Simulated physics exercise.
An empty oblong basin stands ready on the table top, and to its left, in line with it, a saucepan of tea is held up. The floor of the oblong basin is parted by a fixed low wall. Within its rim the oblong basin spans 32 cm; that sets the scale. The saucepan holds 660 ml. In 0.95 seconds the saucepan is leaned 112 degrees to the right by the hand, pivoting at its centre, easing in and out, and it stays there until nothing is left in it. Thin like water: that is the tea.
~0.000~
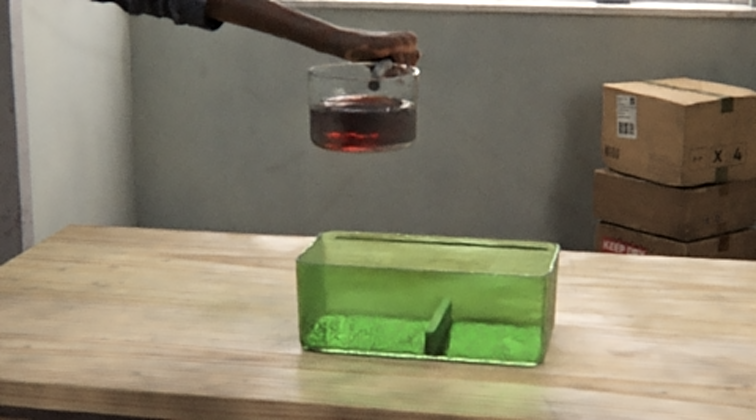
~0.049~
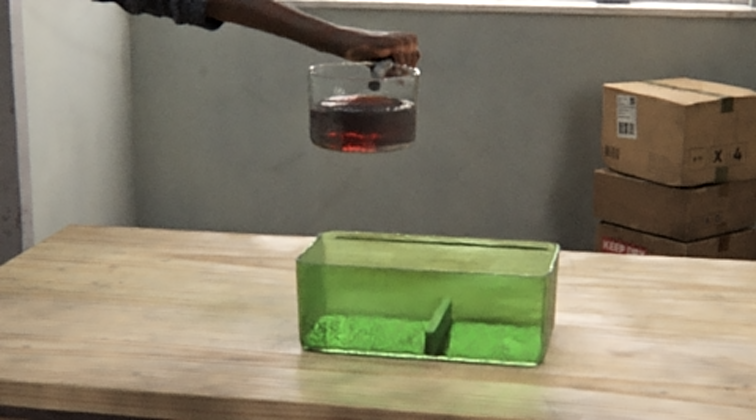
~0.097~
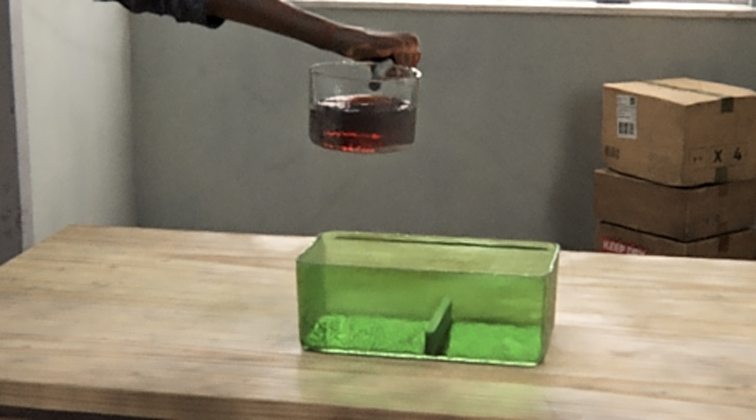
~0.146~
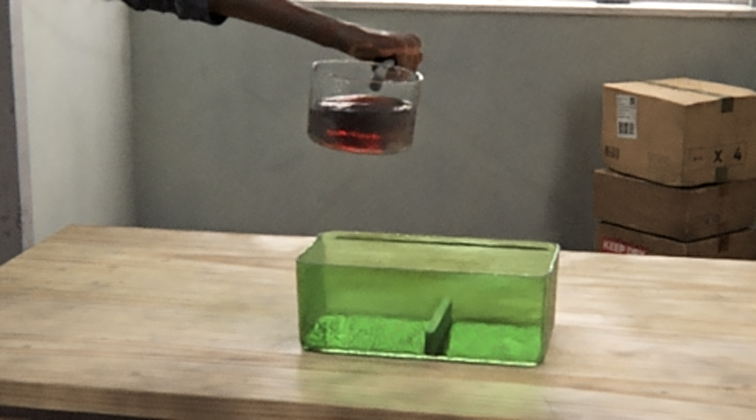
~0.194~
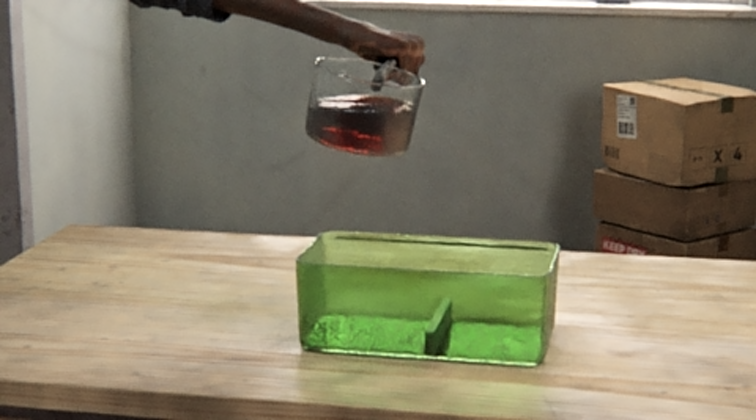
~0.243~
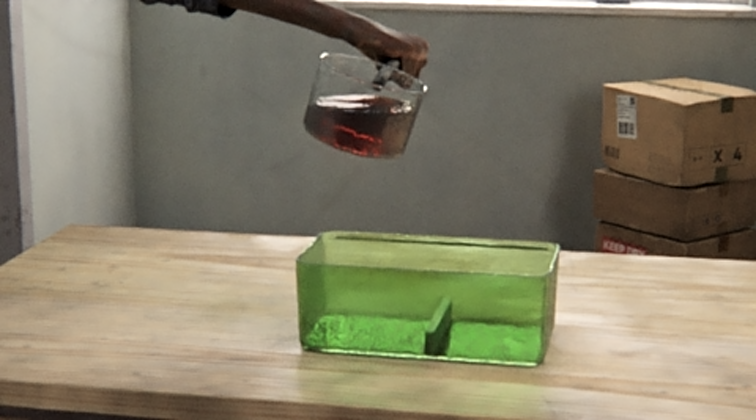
On a wooden table against a grey wall, with cardboard boxes stacked at right, a green oblong basin with a low dividing wall sits below a clear pan of dark reddish liquid. A hand holds the pan almost level, then gradually leans it to the right, while the basin stays still.
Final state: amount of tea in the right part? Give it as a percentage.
Approximately 81 %.
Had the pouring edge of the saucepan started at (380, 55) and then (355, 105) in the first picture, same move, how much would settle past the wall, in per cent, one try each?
Some 45 and 15 per cent, in that order.
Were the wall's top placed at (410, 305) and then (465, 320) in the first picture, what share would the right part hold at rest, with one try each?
Try 1: 90 %; try 2: 45 %.
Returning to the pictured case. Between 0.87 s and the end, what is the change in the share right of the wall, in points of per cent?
It goes higher by about 20 %.
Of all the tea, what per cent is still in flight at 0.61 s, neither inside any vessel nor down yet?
About 30 per cent.
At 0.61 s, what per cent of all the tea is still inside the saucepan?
Fraction remaining: Approx. 70 per cent.
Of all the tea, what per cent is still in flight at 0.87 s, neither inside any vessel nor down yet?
Roughly 20 %.
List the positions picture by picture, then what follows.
It leans 0°; its right rim is at (417, 74); the tea meets the walls at (314, 102) and (415, 106); the oblong basin's rim runs from (309, 248) to (554, 261); the wall's top is at (439, 316), in the first frame.
It leans 1°; its right rim is at (417, 75); the tea meets the walls at (314, 102) and (415, 106), in the second frame.
It leans 3°; its right rim is at (418, 77); the tea meets the walls at (314, 102) and (414, 106), in the third frame.
It leans 6°; its right rim is at (420, 81); the tea meets the walls at (315, 102) and (415, 106), in the fourth frame.
It leans 11°; its right rim is at (422, 86); the tea meets the walls at (314, 102) and (415, 107), in the fifth frame.
It leans 17°; its right rim is at (424, 92); the tea meets the walls at (313, 102) and (417, 107), in the sixth frame.
Then, 0.61 s in, the tilt is 79° and 69 per cent is still to pour, 1 is left of the wall and 0 right of it.
Then, 0.87 s in, the tilt is 110° and 14 per cent is still to pour, 6 is left of the wall and 60 right of it.
Then, 1.15 s in, the tilt is 112° and 0 per cent is still to pour, 16 is left of the wall and 80 right of it.
Then, 1.45 s in, the tilt is 112° and 0 per cent is still to pour, 17 is left of the wall and 81 right of it.
Finally, 18 per cent lies left of the wall, 81 right of it and 2 outside.
